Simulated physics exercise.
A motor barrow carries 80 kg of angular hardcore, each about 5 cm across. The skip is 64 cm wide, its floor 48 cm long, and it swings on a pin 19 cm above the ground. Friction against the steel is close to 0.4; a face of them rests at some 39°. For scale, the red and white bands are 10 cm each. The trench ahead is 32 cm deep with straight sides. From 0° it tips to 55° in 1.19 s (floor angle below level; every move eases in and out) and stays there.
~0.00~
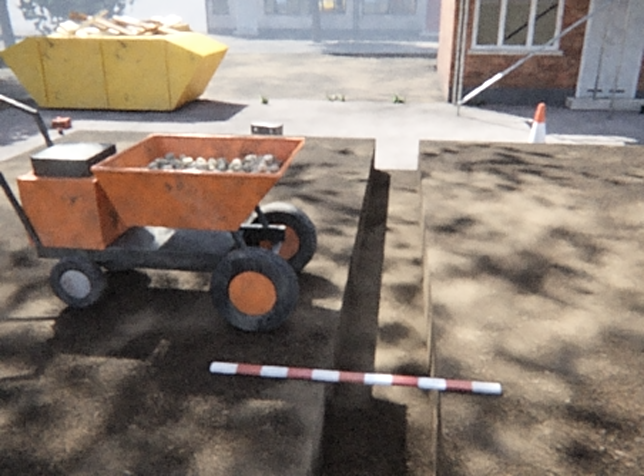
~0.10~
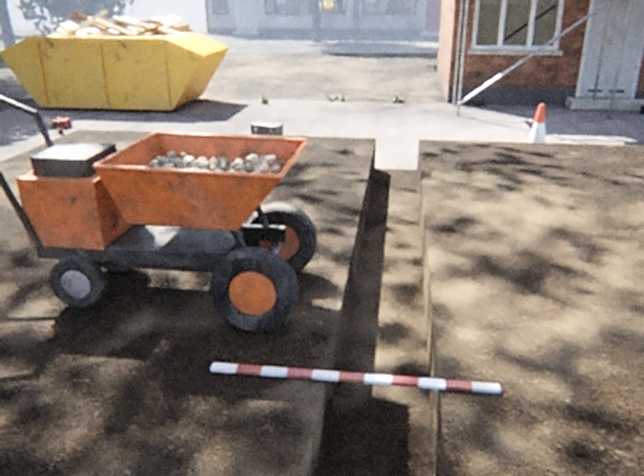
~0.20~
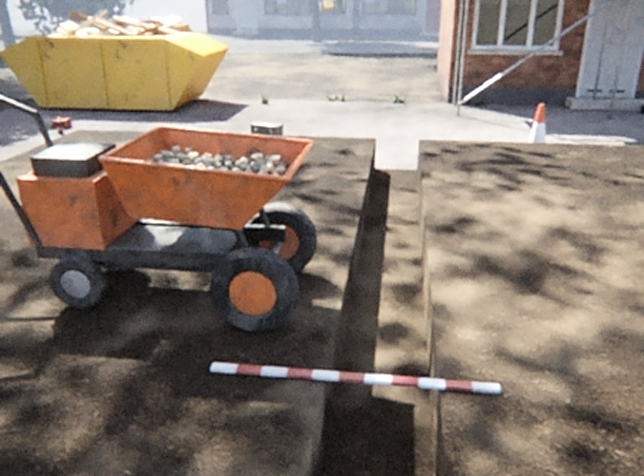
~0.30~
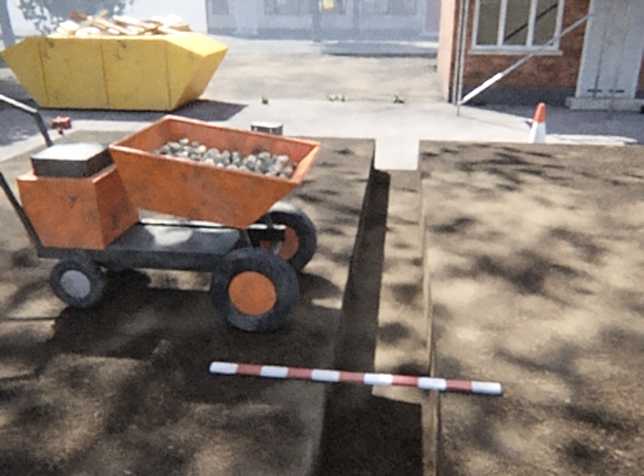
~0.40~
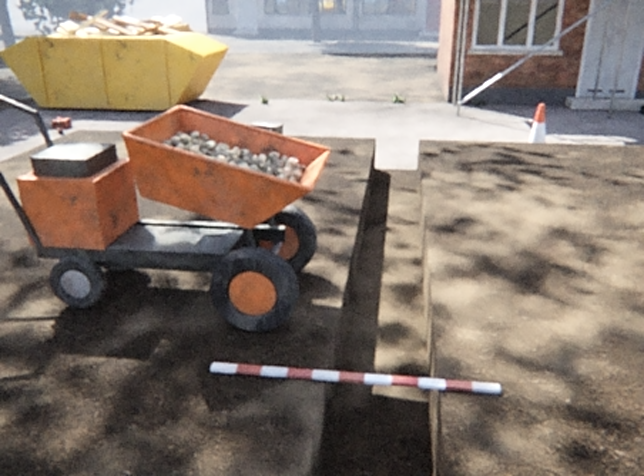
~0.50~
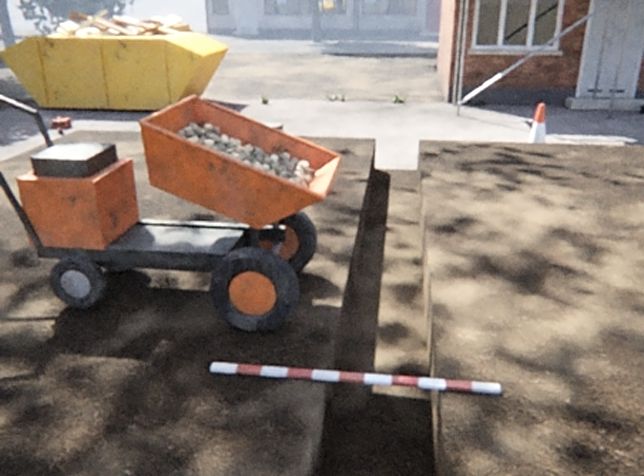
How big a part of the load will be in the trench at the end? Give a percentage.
About 5 per cent.
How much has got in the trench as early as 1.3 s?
About 0 per cent by then.
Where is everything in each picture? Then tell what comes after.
Lip at (279, 177), floor tilted 0°, highest stones at (219, 163), in the first picture.
The skip is at 1°, its lip at (281, 177); the top of the load is at (221, 162); the stones move at 0.2 m/s on average, in the second picture.
The skip is at 4°, its lip at (288, 180); the top of the load is at (182, 159); the stones move at 0.3 m/s on average, in the third picture.
The skip is at 9°, its lip at (298, 184); the top of the load is at (180, 150); the stones move at 0.4 m/s on average, in the fourth picture.
Lip at (311, 190), floor tilted 14°, highest stones at (187, 141); the stones move at 0.5 m/s on average, in the fifth picture.
The skip is at 21°, its lip at (324, 198); the top of the load is at (195, 132); the stones move at 0.6 m/s on average, in the sixth picture.
After 0.9 s the floor is at 46°; 100 % in the skip; the foremost stones are at (339, 216).
After 1.3 s the floor is at 55°; 100 % in the skip; the foremost stones are at (369, 229).
After 1.6 s the floor is at 55°; 98 % in the skip, 2 % in the trench; the foremost stones are at (393, 271).
After 3.6 s the floor is at 55°; 95 % in the skip, 5 % in the trench; the foremost stones are at (419, 357).
